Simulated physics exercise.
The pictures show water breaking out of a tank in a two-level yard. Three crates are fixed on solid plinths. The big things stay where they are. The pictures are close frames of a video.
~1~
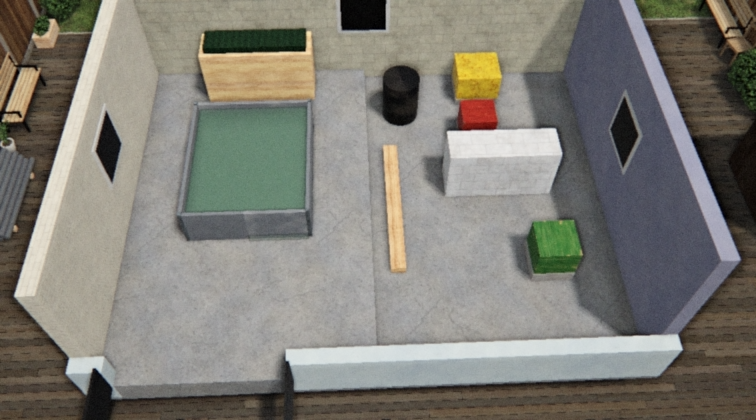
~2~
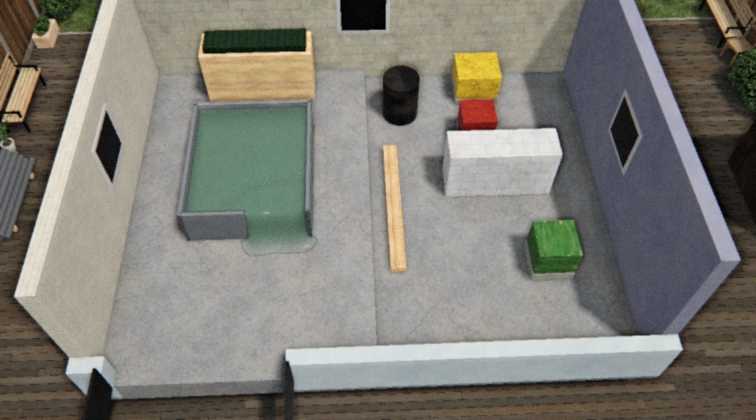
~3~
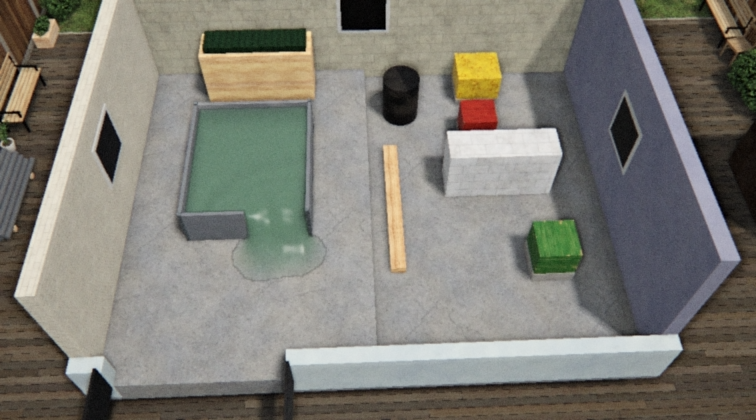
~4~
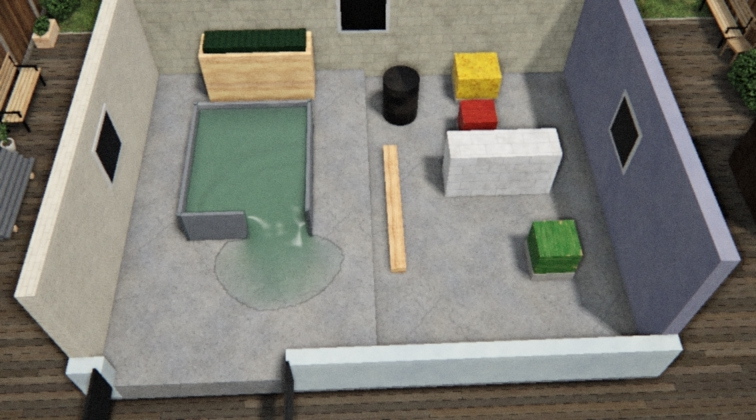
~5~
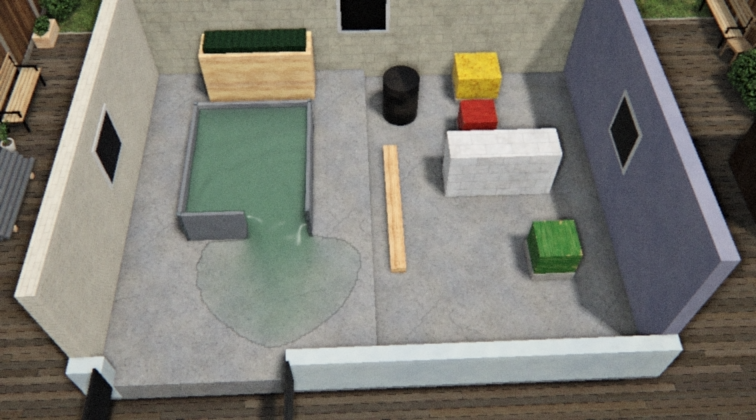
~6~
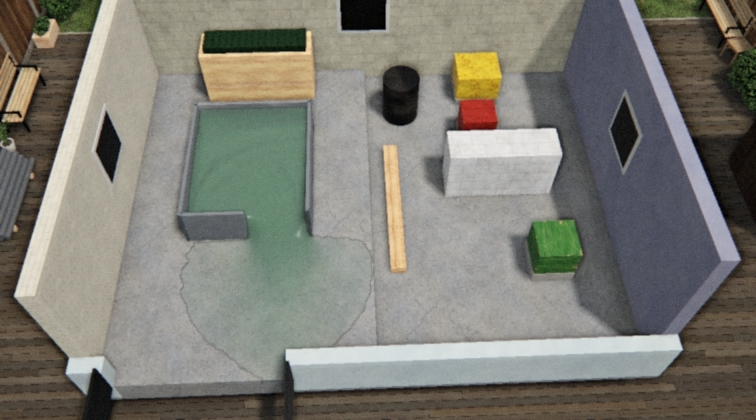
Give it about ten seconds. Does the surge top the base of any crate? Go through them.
One by one: The yellow crate escapes dry; the red crate escapes dry; the green crate escapes dry.
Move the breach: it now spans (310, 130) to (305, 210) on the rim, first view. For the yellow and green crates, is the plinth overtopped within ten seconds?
In short: The yellow crate is wetted, the green crate takes water.
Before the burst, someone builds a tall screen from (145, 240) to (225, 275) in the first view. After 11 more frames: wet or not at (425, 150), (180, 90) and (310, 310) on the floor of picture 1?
In turn: Clear, not flooded, wet.
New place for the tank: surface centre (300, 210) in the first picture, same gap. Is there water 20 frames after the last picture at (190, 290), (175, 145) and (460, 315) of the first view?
As listed: Awash, clear, covered.
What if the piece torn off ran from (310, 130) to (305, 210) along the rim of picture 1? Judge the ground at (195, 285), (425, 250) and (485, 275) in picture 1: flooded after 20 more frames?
In turn: Clear, awash, awash.
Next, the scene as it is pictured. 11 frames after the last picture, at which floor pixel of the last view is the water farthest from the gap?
Roughly at (572, 358).
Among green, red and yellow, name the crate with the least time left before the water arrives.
That is the green one.
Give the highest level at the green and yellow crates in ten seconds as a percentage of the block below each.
In turn 70 and 60 per cent.
A moment on, water covers 20 % of the floor; the yellow crate not reached, the red crate not reached, the green crate not reached.
Next, water covers 25 % of the floor; the yellow crate not reached, the red crate not reached, the green crate not reached.
Then, water covers 30 % of the floor; the yellow crate not reached, the red crate not reached, the green crate water round its plinth.
Later, water covers 45 % of the floor; the yellow crate water round its plinth, the red crate not reached, the green crate water round its plinth.
In the end, water covers 55 % of the floor; the yellow crate stayed above the water, the red crate stayed above the water, the green crate stayed above the water.
